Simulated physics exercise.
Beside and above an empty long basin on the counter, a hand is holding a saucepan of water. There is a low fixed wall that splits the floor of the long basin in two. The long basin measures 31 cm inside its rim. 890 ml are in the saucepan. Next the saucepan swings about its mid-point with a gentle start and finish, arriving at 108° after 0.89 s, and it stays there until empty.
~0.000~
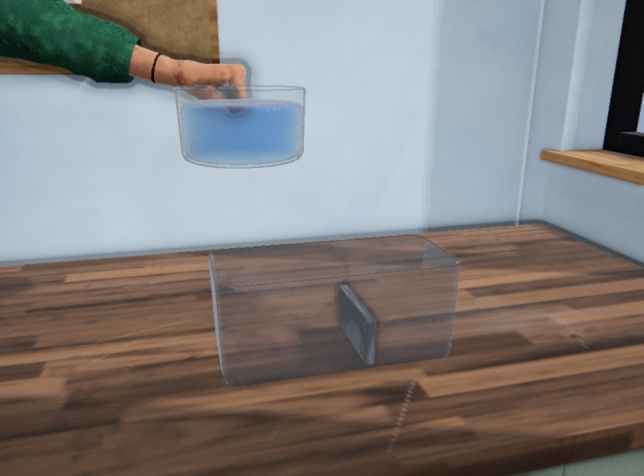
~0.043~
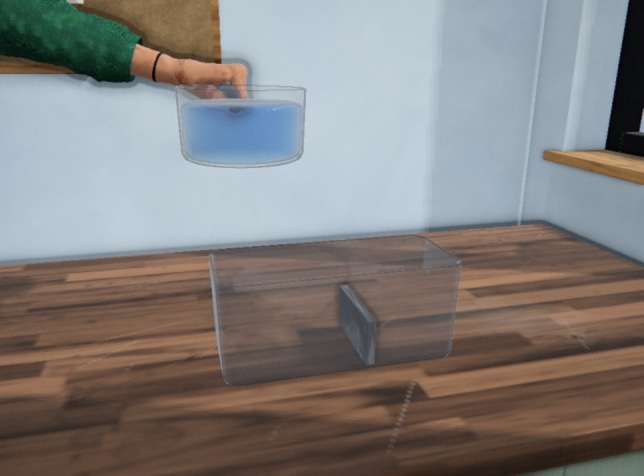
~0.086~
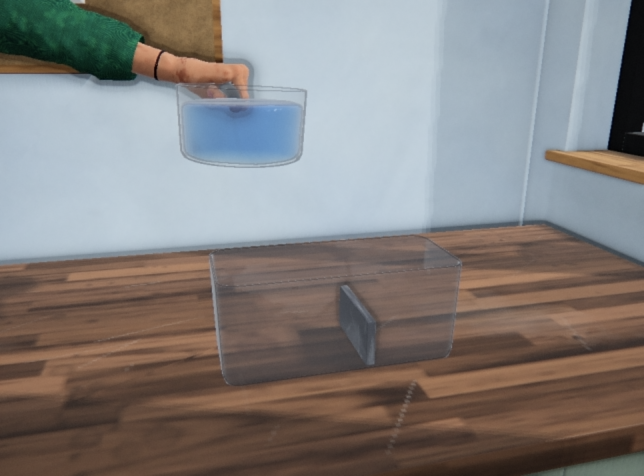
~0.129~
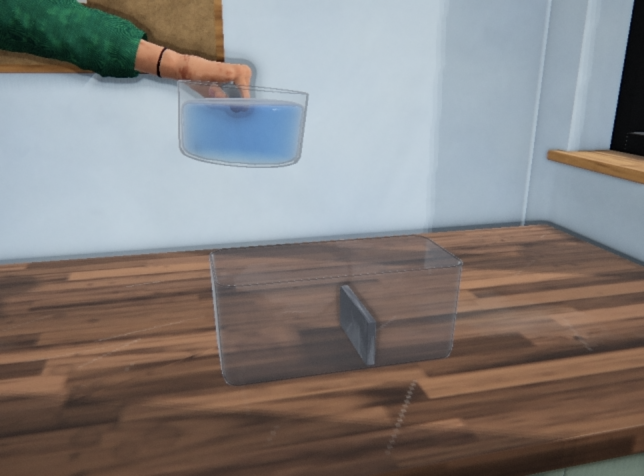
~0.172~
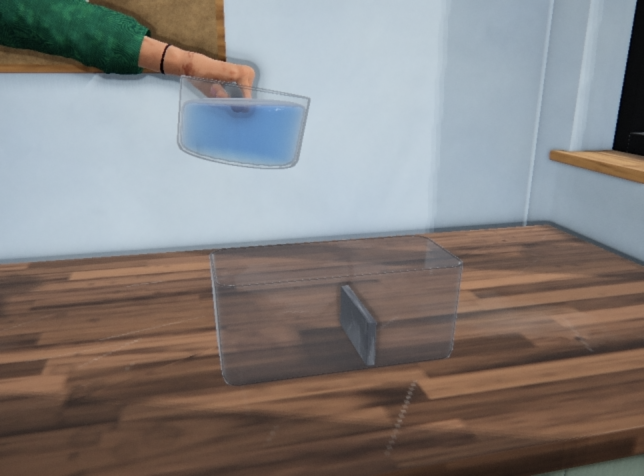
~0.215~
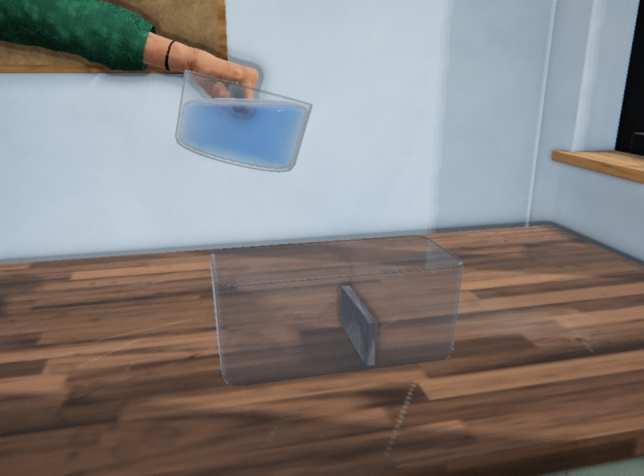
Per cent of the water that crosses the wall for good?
48 per cent.
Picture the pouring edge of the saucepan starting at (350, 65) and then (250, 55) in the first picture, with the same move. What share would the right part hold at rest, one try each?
Try 1: 80 %; try 2: 5 %.
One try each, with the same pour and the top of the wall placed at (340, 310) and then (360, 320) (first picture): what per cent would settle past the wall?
Around 70 and 40 percent, in that order.
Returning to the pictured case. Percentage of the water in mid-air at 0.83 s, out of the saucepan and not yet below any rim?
I'd put it at about 12 per cent of the liquid.
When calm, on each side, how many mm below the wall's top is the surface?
It's around 40 mm on the left side and around 30 mm on the right side.
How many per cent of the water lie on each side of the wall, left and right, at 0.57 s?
Around 3 on the left side and 5 on the right side.
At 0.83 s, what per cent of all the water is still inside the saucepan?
Remaining share: Approx. 8 %.
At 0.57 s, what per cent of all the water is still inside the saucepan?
Fraction remaining: Approx. 52 per cent.
After 0.57 s the tilt is 77° and 52 per cent is still to pour, 3 is left of the wall and 5 right of it.
After 0.83 s the tilt is 107° and 8 per cent is still to pour, 29 is left of the wall and 50 right of it.
After 1.10 s the tilt is 108° and 0 per cent is still to pour, 49 is left of the wall and 48 right of it.
After 1.39 s the tilt is 108° and 0 per cent is still to pour, 51 is left of the wall and 48 right of it.
In the end 51 per cent lies left of the wall, 48 right of it and 1 outside.
